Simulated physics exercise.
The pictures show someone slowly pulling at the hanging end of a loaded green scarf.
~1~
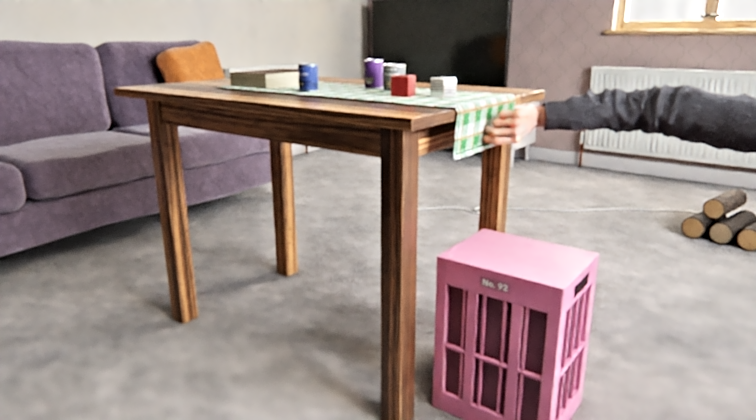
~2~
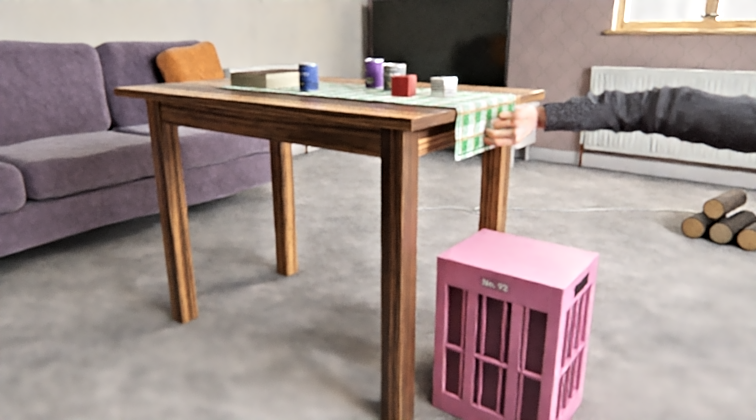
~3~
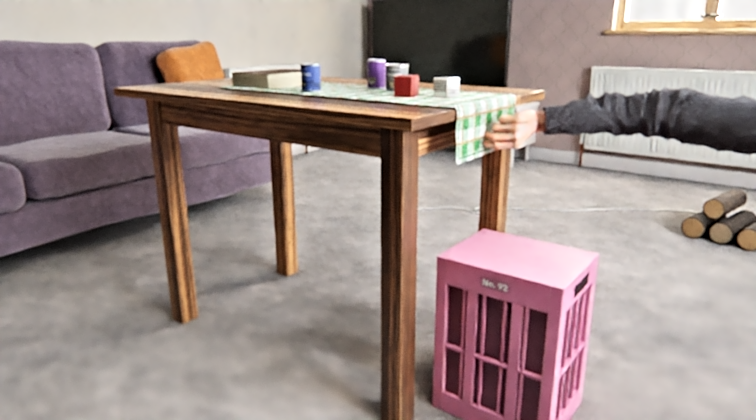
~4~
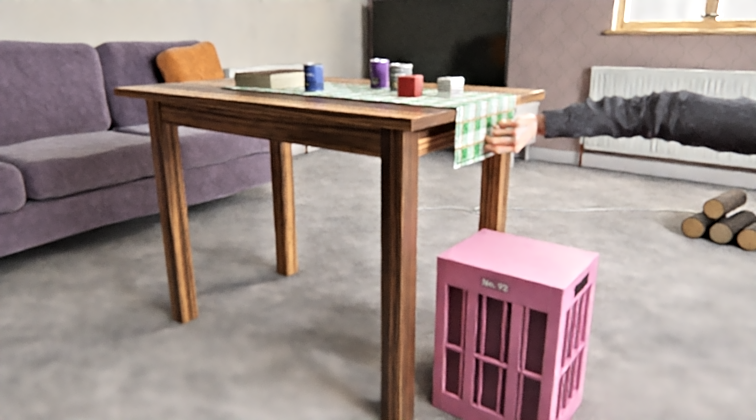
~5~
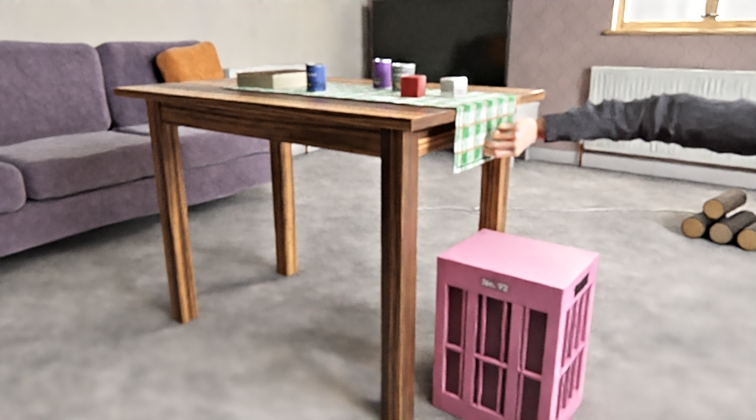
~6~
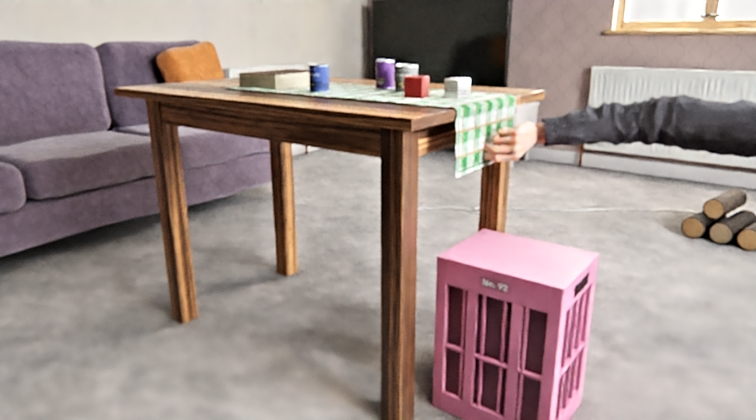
A hand gripped the hanging end of a green checked cloth and slowly drew it a little lower, and the cans and the red and white cubes on it shifted slightly right across the wooden table.
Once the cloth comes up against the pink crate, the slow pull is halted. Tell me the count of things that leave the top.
The count is two.
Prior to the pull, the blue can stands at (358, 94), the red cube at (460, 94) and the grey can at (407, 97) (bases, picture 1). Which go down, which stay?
Start with the blue can, which is kept; next the red cube, which is lost; last the grey can, which is lost.
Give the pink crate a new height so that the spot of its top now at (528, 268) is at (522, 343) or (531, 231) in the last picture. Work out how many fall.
In that case 4 and 1.
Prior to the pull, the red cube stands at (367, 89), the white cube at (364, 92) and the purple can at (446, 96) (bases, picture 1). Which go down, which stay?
The red cube stays put, the white cube stays put, the purple can ends up off.
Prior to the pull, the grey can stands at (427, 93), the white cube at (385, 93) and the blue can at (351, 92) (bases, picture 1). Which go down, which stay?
Grey can: Off. White cube: Still up. Blue can: Still up.
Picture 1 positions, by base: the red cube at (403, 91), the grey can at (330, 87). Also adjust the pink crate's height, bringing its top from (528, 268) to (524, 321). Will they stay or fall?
The red cube ends up off while the grey can ends up on top.
Early on, hem near (485, 201); all still up.
Midway, hem on the crate; white cube and red cube gone.
Finally, hem on the crate; white cube and red cube gone. The count of fallen things is two.
